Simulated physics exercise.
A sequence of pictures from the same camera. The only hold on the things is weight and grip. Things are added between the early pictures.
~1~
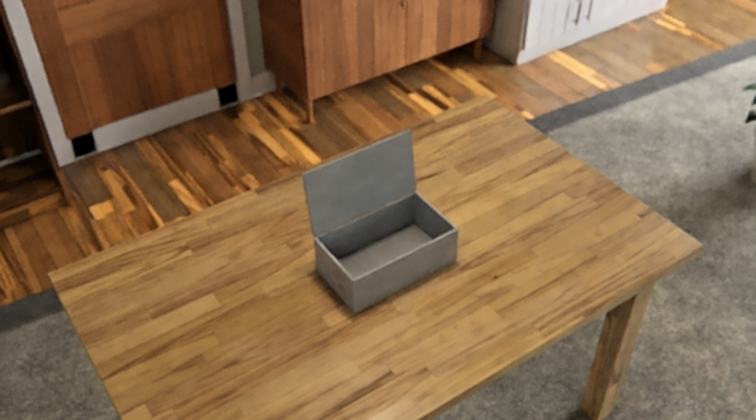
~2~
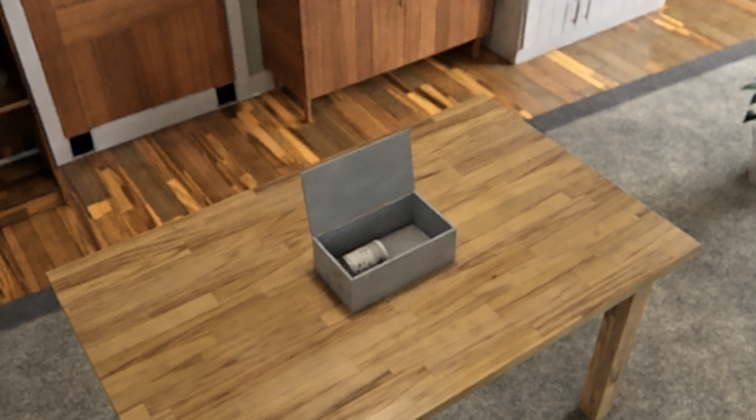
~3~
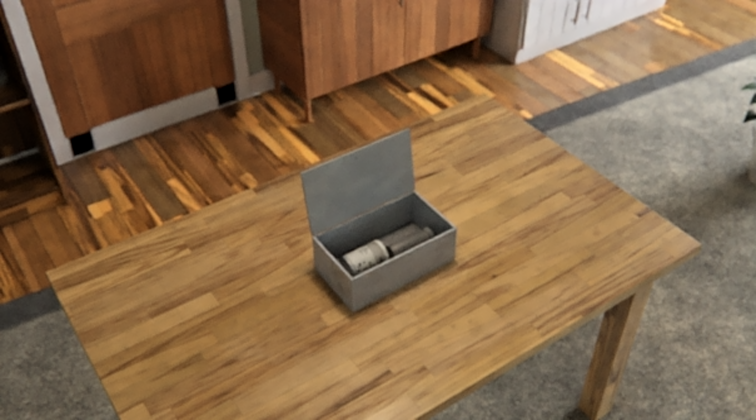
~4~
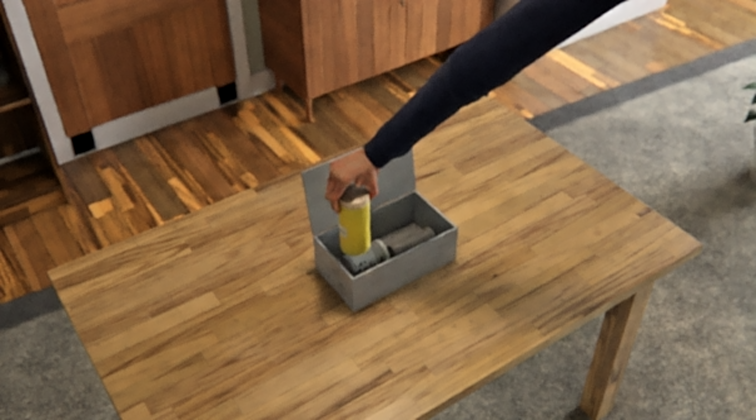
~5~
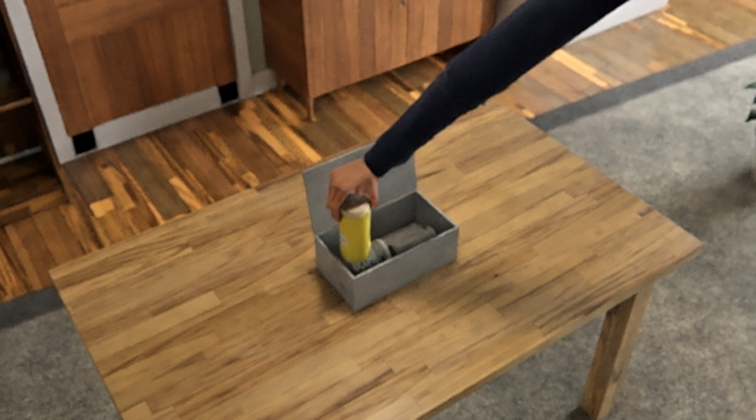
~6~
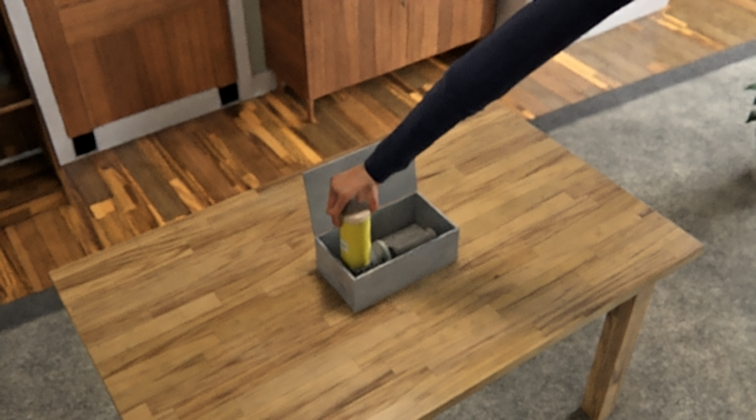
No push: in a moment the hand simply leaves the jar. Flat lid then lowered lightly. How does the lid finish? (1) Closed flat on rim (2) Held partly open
Answer: 2.
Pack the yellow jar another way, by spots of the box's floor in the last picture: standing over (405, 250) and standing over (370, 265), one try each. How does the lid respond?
Try one: Lid stays raised; try two: Lid stays raised.
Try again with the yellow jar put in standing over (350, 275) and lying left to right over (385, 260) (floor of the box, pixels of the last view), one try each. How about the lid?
Try 1: Lid not shut; try 2: Lid shut.
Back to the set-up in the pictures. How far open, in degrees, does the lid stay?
The answer is about 30 degrees.
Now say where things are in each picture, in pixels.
In the first picture, the last thing is not in view yet.
In the second picture, the last thing is not in view yet; white tin (364, 262).
In the third picture, the last thing is not in view yet; white tin (364, 261).
The fourth picture shows still above its spot; yellow jar (354, 220); white tin (365, 261).
The fifth picture shows still above its spot; yellow jar (355, 229).
The sixth picture shows in place under the hand; yellow jar (355, 234).
Then, 0.70 s after the last picture, yellow jar tipped 42° from how it was near (365, 256); white tin rolled a little.
Then, 1.40 s after the last picture, lid 72° above the rim; yellow jar tipped 47° from how it was near (363, 256); white tin rolled about its own width.
Then, 1.80 s after the last picture, lid 43° above the rim; yellow jar tipped 47° from how it was near (363, 256); white tin rolled about its own width.
Then, 3.30 s after the last picture, lid 28° above the rim; yellow jar tipped 47° from how it was near (363, 256); white tin rolled about its own width.
At rest, lid 28° above the rim; tipped over in the box, yellow jar; moved from the start, white tin; grey shaker in place. Seen from the same camera at the end, yellow jar near (363, 256).
